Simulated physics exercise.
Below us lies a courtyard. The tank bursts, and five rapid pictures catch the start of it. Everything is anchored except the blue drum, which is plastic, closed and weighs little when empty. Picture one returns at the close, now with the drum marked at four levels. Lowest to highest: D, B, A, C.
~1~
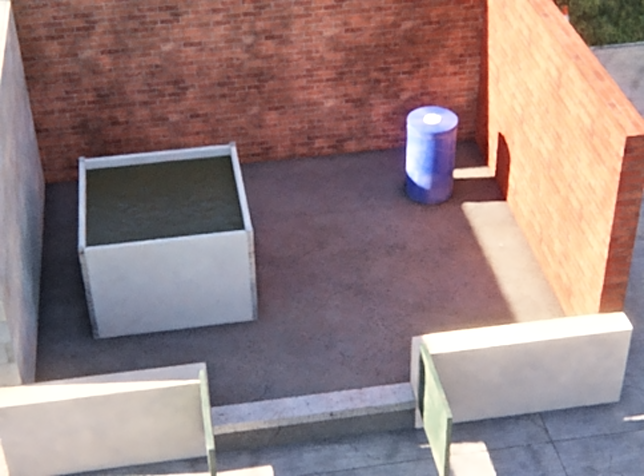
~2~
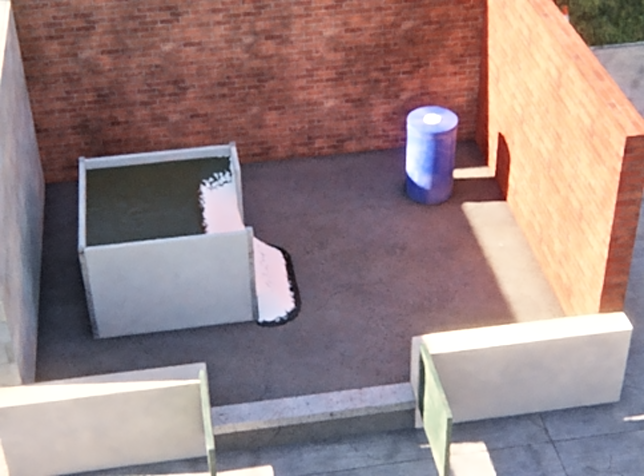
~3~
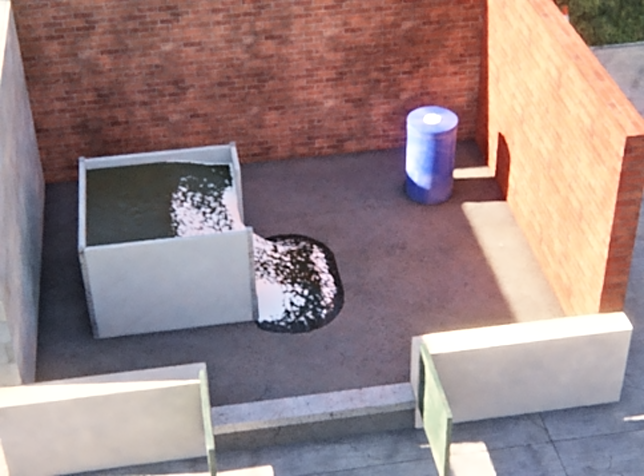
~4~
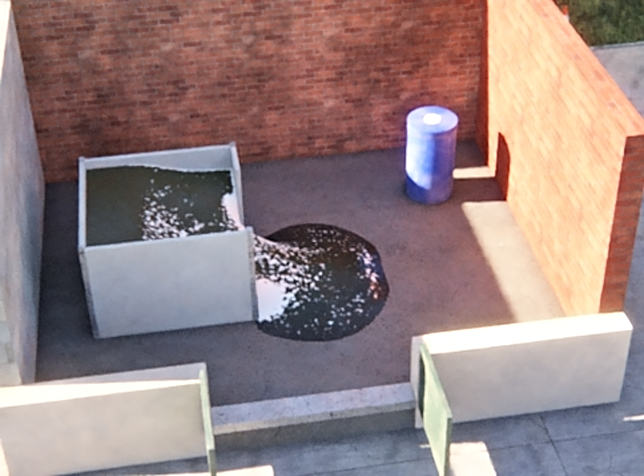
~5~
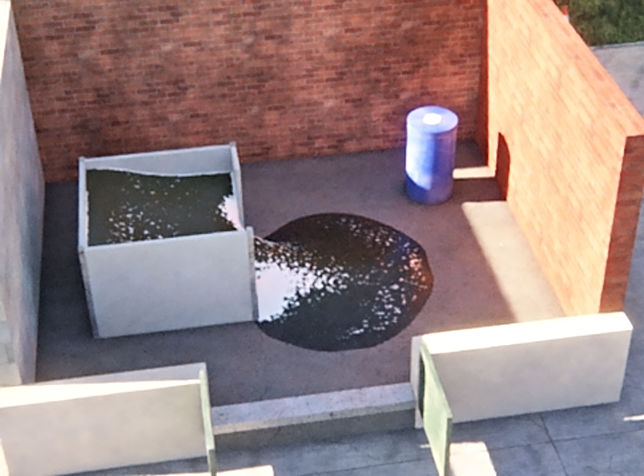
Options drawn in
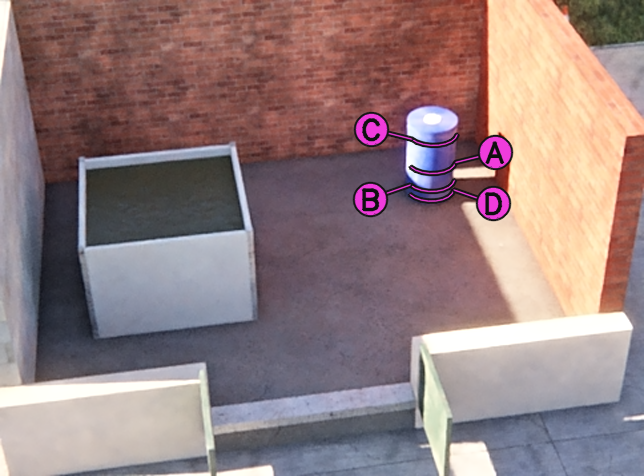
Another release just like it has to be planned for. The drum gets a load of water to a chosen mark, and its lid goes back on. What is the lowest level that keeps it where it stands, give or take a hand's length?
It is A.
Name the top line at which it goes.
It is B.
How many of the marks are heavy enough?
Two of the four.
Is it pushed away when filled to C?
No.
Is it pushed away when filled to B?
Yes.
In magenta, A at (437, 173); B at (436, 191); C at (438, 145); D at (435, 200); from the bottom up D, B, A, C.
With A, it does not move.
With B, it is pushed about 3 times its own width away.
With C, it does not move.
With D, it is pushed about 8 times its own width away.
